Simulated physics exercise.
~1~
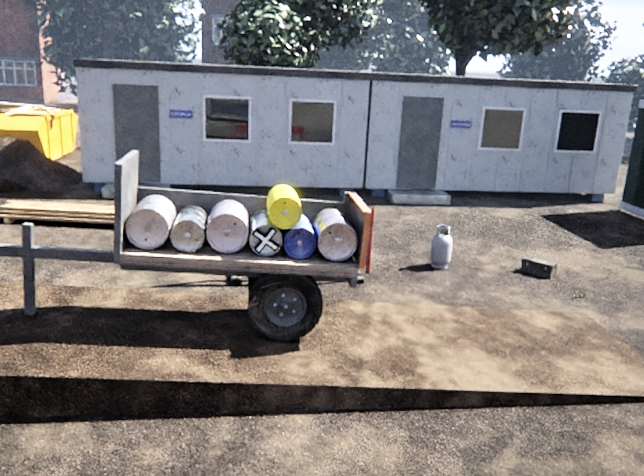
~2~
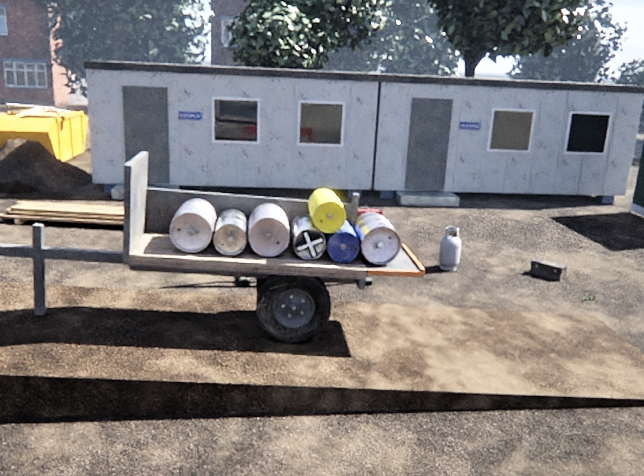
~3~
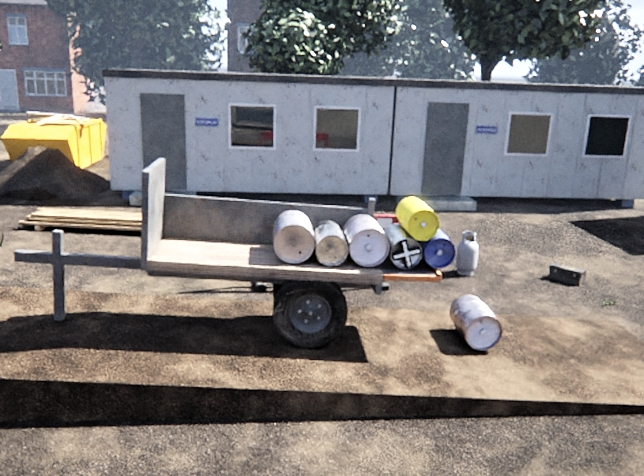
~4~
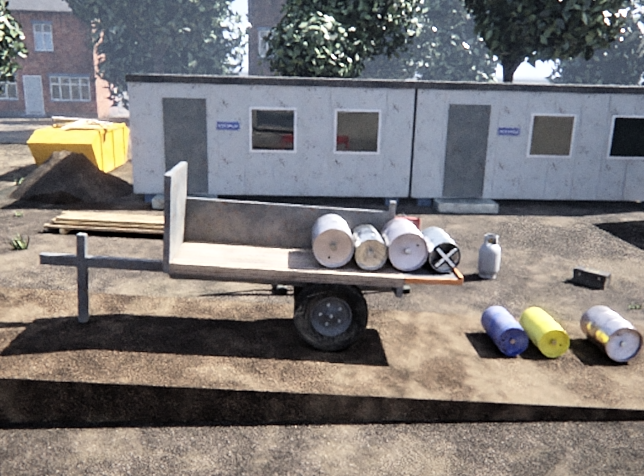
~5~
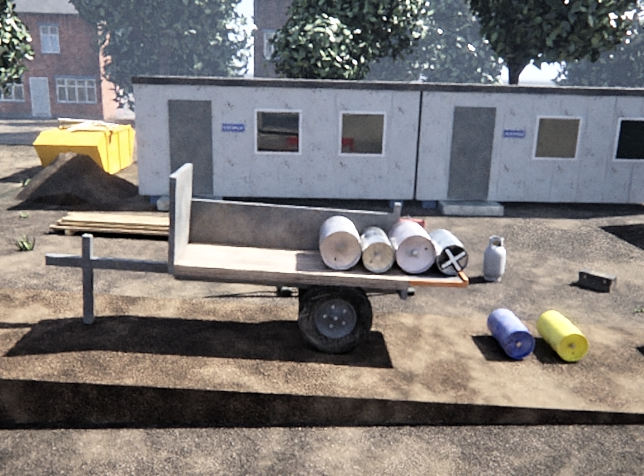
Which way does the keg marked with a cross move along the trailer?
The keg with the cross rolls to the right, toward the lowered gate, and stays on the trailer.
Kegs roll right once the trailer's gate swings down, and three fall to the ground.
